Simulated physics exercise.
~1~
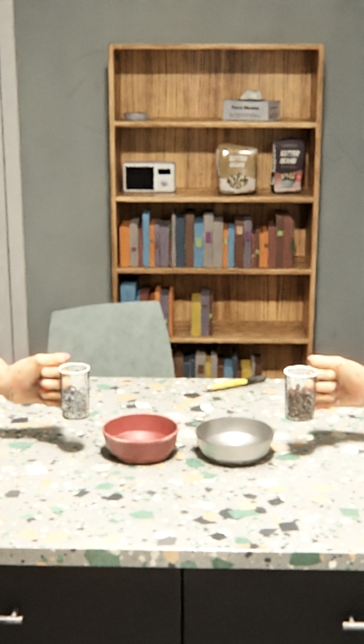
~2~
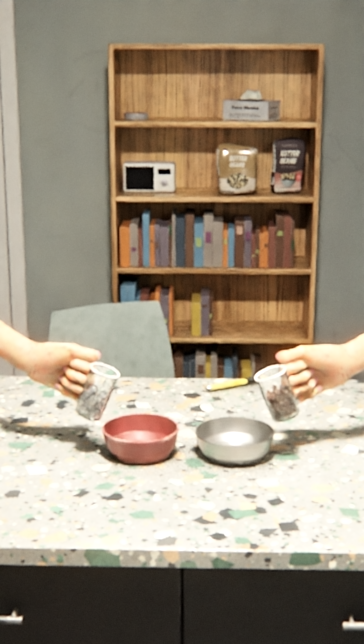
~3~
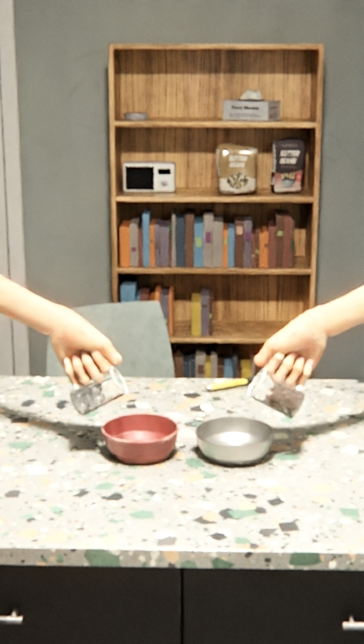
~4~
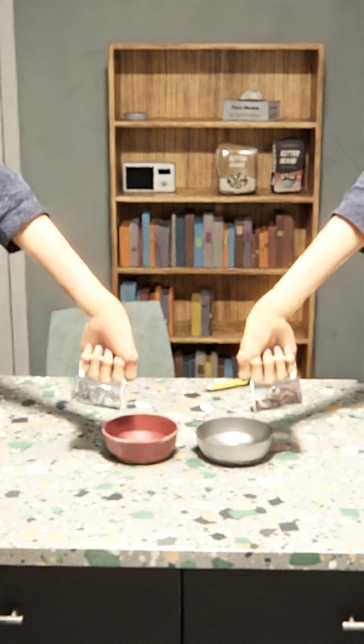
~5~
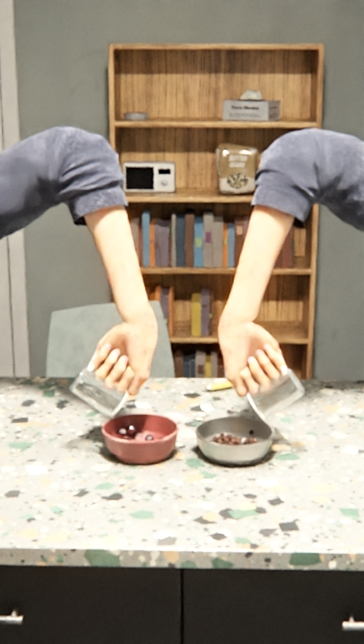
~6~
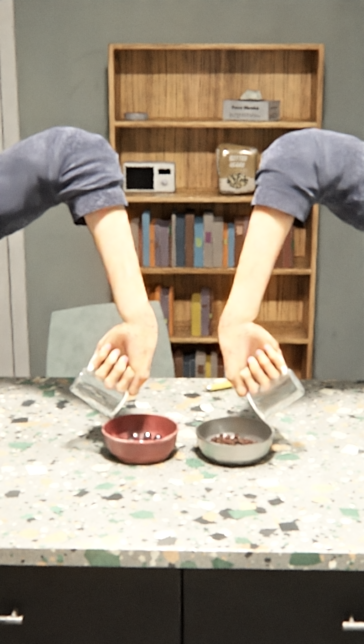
At a speckled counter in front of a wooden bookcase, two hands tilted clear cups of small pieces over a red dish on the left and a gray one on the right, then turned them upside down, and everything landed inside the dishes.
